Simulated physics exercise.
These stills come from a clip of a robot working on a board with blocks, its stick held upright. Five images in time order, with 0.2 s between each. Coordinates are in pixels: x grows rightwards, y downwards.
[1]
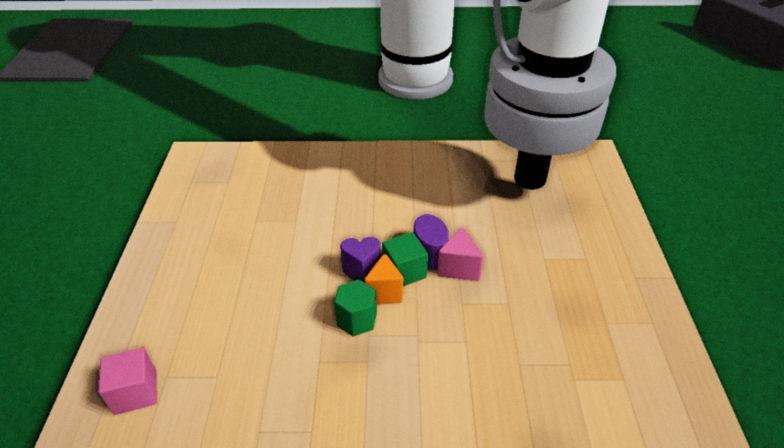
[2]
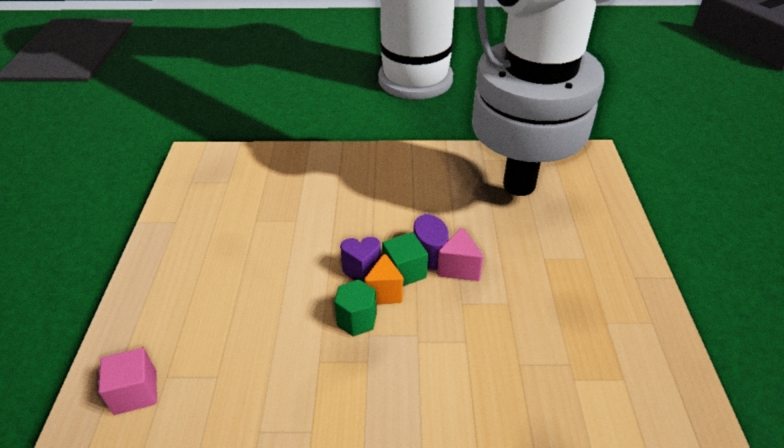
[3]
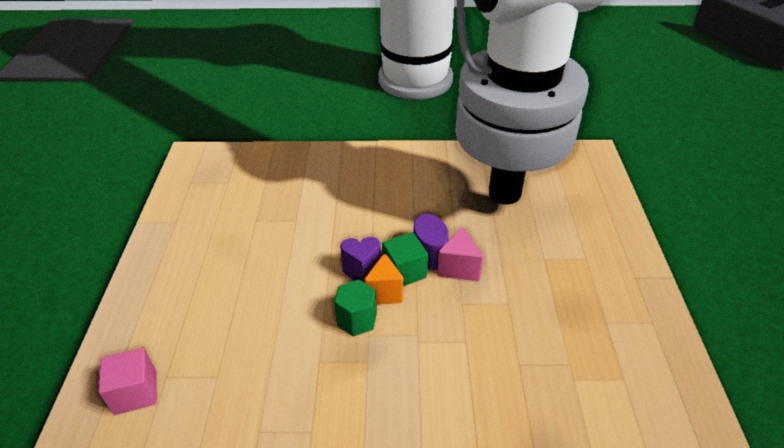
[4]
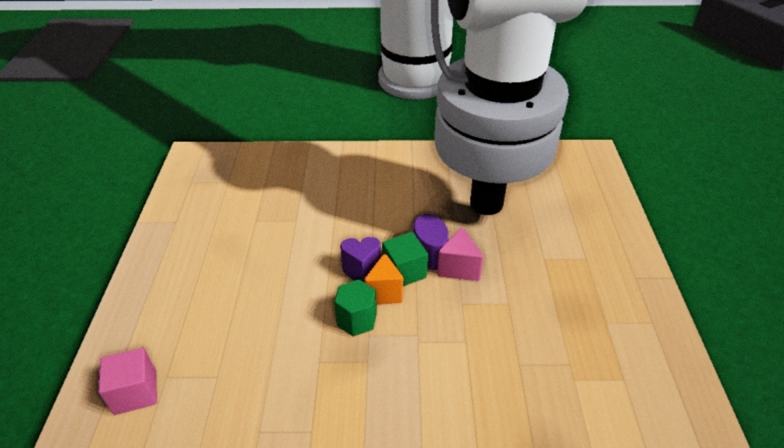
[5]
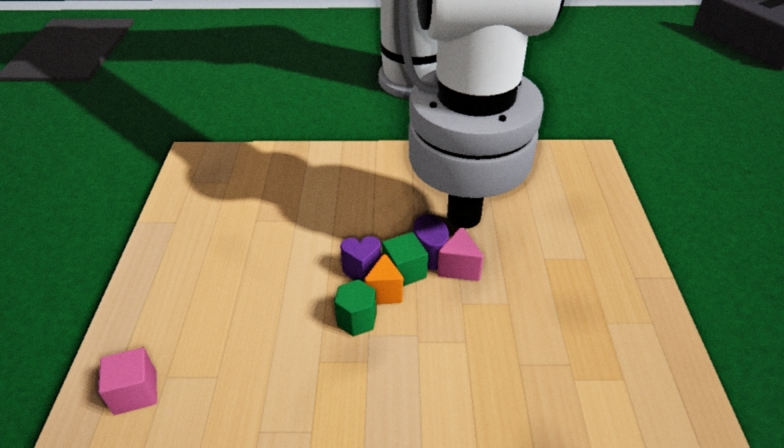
On a wooden board set over a green surface, a cluster of purple, green, orange and pink blocks sits near the middle, with a pink cube apart at lower left. A robot arm with a dark stick moves steadily left and toward the viewer, nearing the purple oval and pink triangular blocks, which stay still.
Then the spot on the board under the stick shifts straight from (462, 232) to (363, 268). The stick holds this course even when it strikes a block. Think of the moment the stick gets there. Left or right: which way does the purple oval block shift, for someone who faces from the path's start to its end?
The purple oval block goes left.
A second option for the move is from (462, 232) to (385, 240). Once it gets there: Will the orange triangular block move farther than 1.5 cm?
I'd say yes.
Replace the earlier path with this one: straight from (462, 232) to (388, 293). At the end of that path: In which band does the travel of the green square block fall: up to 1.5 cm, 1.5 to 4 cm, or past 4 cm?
It goes beyond 4 cm.
What follows on the original path. One third of the way, stick at (431, 229); green hexagonal block at (345, 307), turned 15° anticlockwise; purple heart-shaped block at (352, 249); orange triangular block at (369, 281); green square block at (390, 260); purple oval block at (411, 239), turned 15° anticlockwise.
Two thirds of the way, stick at (396, 242); green hexagonal block at (330, 330), turned 55° anticlockwise; purple heart-shaped block at (337, 254), turned 25° clockwise; orange triangular block at (339, 301); green square block at (360, 280), turned 15° anticlockwise; purple oval block at (379, 254), turned 35° anticlockwise.
At the end, stick at (362, 254); green hexagonal block at (325, 348), turned 80° anticlockwise; purple heart-shaped block at (307, 260), turned 75° clockwise; orange triangular block at (316, 319), turned 30° anticlockwise; green square block at (338, 298), turned 35° anticlockwise; purple oval block at (348, 269), turned 50° anticlockwise.
